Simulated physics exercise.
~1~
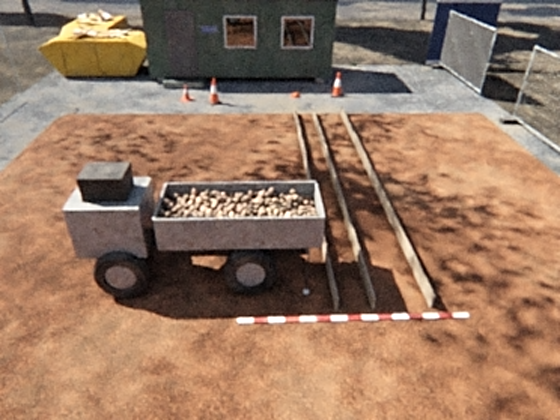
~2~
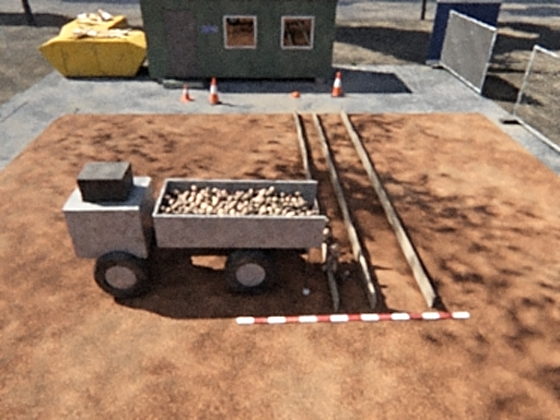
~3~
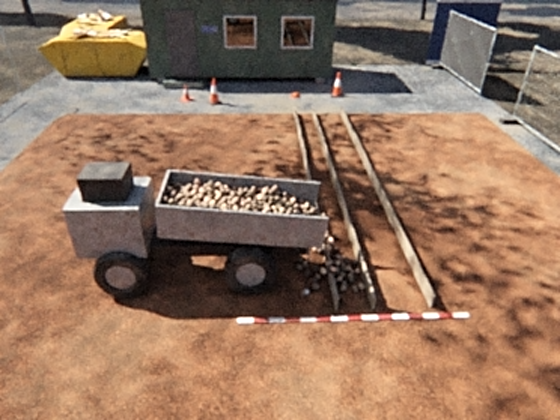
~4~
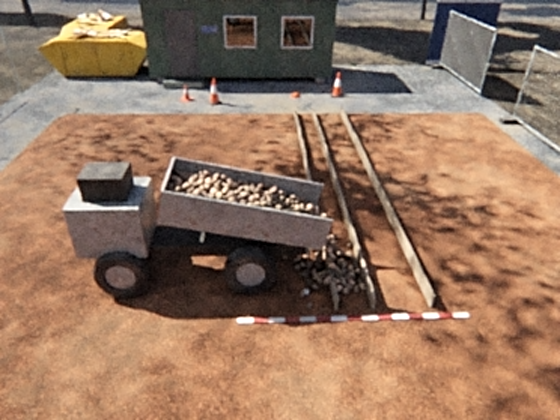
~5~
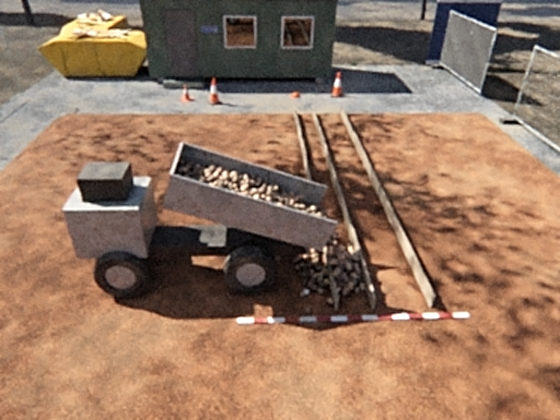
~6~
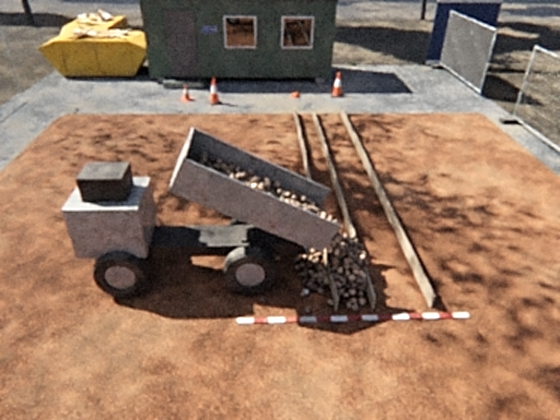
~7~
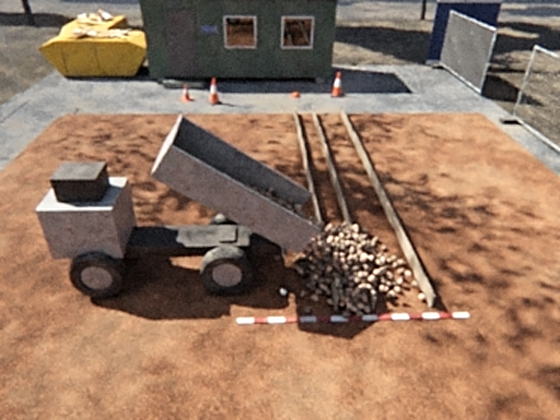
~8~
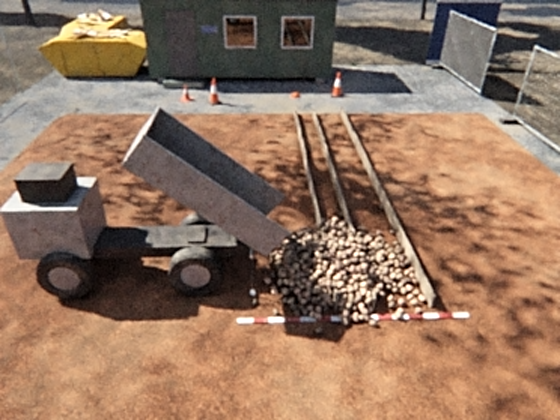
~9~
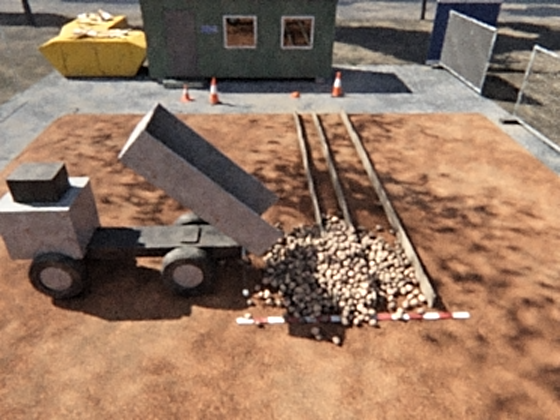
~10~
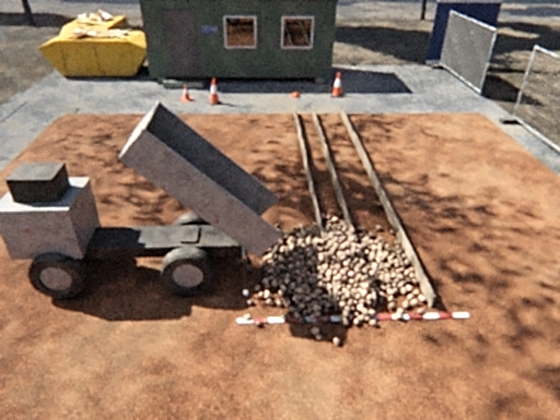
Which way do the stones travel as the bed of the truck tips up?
The stones travel to the right, sliding off the lowered end of the bed and piling up over the boards.
A grey tipping truck with a bed full of pale, round stones stands on reddish-brown ground, seen from above and to the side. Three long boards lie to its right near a red-and-white striped staff, with a green cabin, orange cones and a yellow skip behind. The left end of the bed rises, and stones begin dropping off its right end onto the boards. As the bed tilts more steeply, the truck rolls left and the heap spreads. Finally the truck stands still with its bed raised and empty, beside a broad pile covering the boards' near parts and some of the staff.
